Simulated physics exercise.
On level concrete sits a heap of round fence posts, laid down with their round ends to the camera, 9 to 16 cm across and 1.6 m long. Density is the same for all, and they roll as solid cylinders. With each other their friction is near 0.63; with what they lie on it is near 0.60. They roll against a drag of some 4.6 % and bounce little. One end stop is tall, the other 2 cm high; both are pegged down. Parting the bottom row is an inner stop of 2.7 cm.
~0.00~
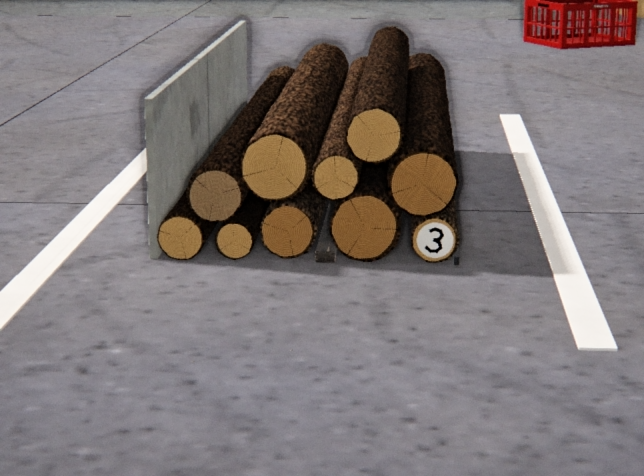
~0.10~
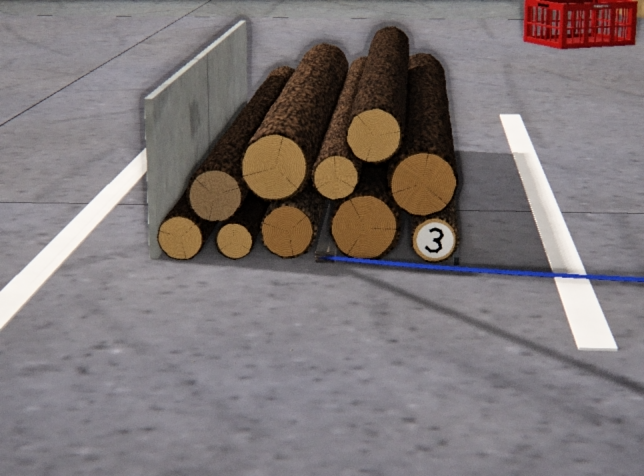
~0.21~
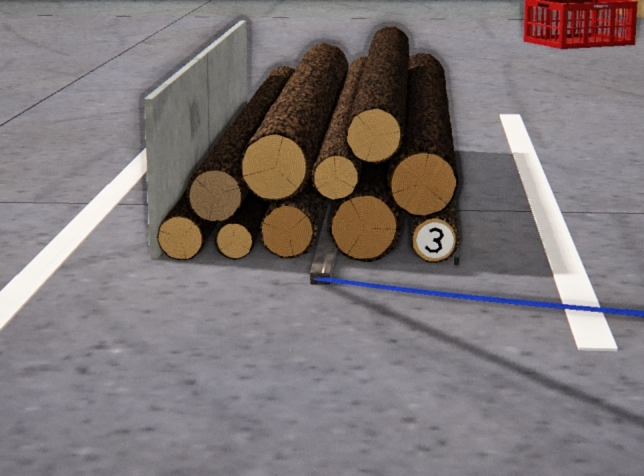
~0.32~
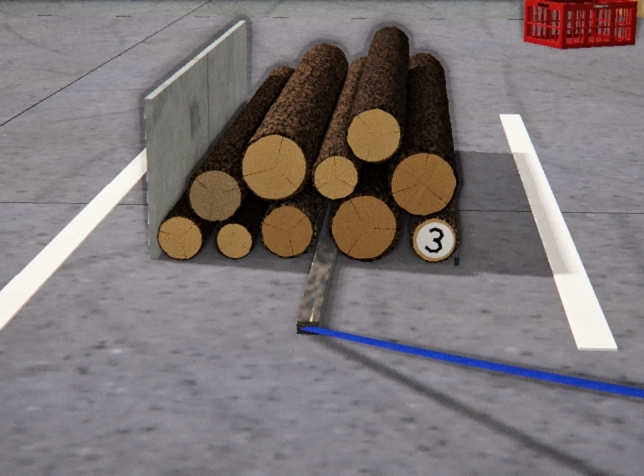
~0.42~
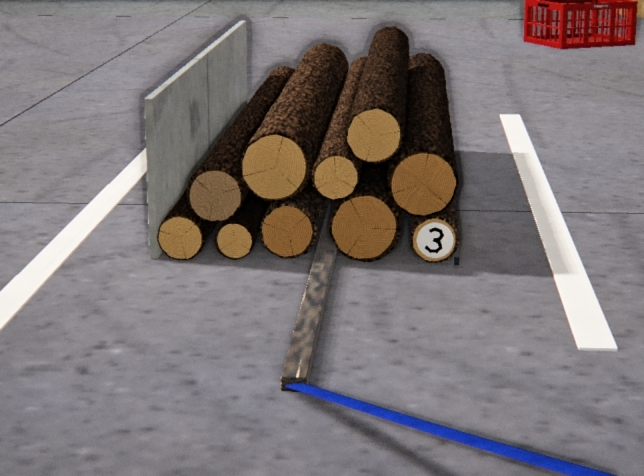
The clip shows a stack of round wooden posts beside a tall grey wall on concrete; a blue strap appears and draws a narrow batten out from beneath the stack toward the camera, while the posts stay still.
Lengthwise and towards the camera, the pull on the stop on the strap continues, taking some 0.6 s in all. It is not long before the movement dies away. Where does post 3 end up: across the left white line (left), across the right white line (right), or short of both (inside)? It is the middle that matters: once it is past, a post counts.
Post 3: Inside.
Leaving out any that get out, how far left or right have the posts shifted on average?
Mean shift: Near 0 cm, leftward.
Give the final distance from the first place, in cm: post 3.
Post 3: 0.
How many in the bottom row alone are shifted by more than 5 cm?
The tally is 0.
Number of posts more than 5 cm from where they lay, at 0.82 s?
0.
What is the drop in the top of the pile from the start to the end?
About 0 cm.
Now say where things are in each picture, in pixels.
In the first frame, 10 posts, 5 on the base, highest (375, 136); no. 3 (435, 240); left wall (37 cm) (150, 164); right batten (2 cm) (457, 257); inner batten (2.7 cm) (325, 251); lines (53, 255) and (567, 266).
In the second frame, the stop on the strap has not moved yet, at (325, 251); the rest still; bottom ones (181, 238) (234, 241) (288, 232) (365, 228) (435, 240).
In the third frame, the stop on the strap is 17 cm out, at (320, 273); the rest still.
In the fourth frame, the stop on the strap is 49 cm out, at (308, 321); the rest still.
In the fifth frame, the stop on the strap is 79 cm out, at (294, 377); the rest still; no. 3 (435, 240).
After 0.82 s, 0 now displaced over 5 cm; not one across the white lines; no. 3 in place.
After 0.91 s, 0 now displaced over 5 cm; not one across the white lines; no. 3 in place.
All still by 1.1 s, 0 moved over 5 cm; not one across the white lines; no. 3 in place; top of the pile 35 cm high, from 35 cm.
